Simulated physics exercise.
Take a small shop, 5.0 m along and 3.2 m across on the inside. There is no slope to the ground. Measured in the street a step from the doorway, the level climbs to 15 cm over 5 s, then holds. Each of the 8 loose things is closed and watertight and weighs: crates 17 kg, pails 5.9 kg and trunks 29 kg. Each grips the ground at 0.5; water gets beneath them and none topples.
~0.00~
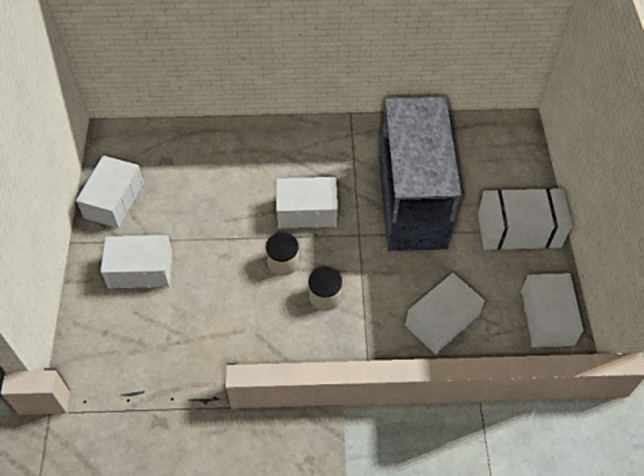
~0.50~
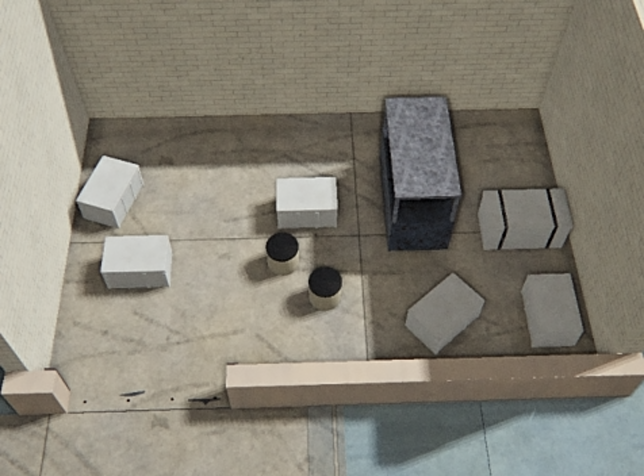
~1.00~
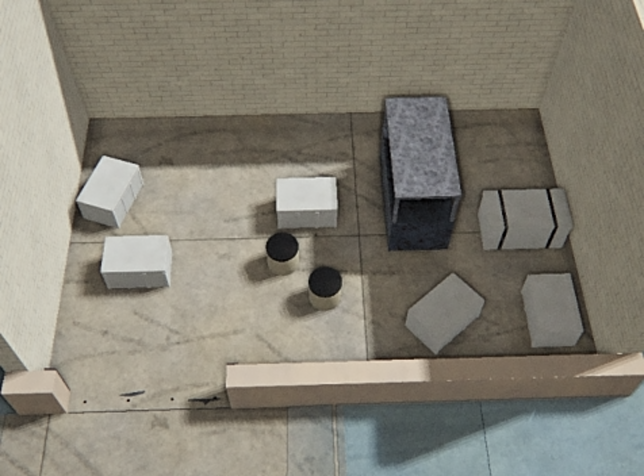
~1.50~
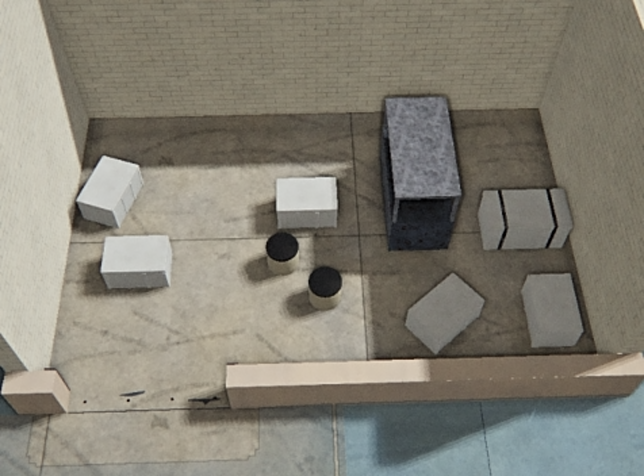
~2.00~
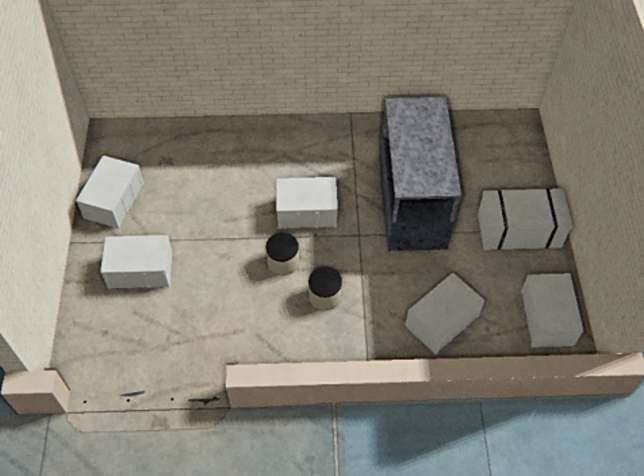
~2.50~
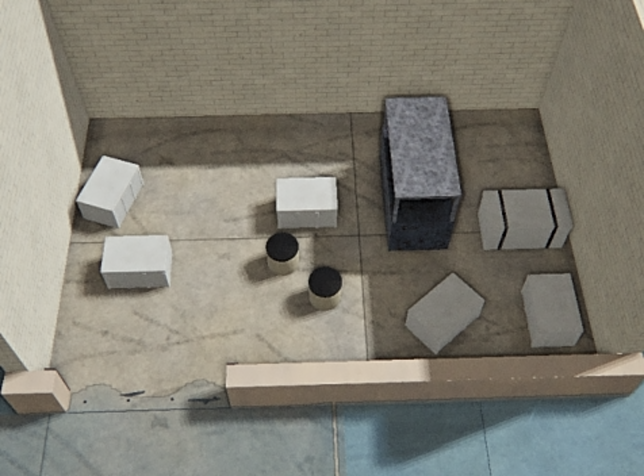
Bluish water spread across the pavement outside a small walled room, first at the right and then leftward to the doorway gap, while the pale blocks and two black-topped stools inside stayed still.
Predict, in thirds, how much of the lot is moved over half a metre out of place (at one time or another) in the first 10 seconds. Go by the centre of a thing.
I bet the count comes out low.
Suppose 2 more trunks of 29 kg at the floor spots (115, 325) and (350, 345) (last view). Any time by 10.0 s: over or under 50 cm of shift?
Above the limit, then inside the limit.
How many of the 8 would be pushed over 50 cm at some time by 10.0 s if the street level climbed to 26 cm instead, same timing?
Count under that change: 5.
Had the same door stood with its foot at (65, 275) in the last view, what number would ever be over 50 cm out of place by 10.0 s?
That gives 1 of them.
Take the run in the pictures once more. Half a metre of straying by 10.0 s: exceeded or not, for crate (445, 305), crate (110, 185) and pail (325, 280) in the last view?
Order as asked - a smaller shift, a bigger shift, a smaller shift.
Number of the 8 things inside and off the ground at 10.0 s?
It comes to 2.
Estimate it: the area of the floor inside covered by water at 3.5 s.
The covered patch comes to about 1.0 m2.
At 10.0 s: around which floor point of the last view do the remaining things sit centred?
I'd put it close to (345, 238) in the last view.
After 3.5 s 0 of 8 are over 50 cm from their spots; 0 afloat.
After 4.5 s 0 of 8 are over 50 cm from their spots; 0 afloat.
After 7.0 s 1 of 8 are over 50 cm from their spots; 0 afloat.
After 10.0 s 2 of 8 are over 50 cm from their spots, and 2 have been at some point; 2 afloat.
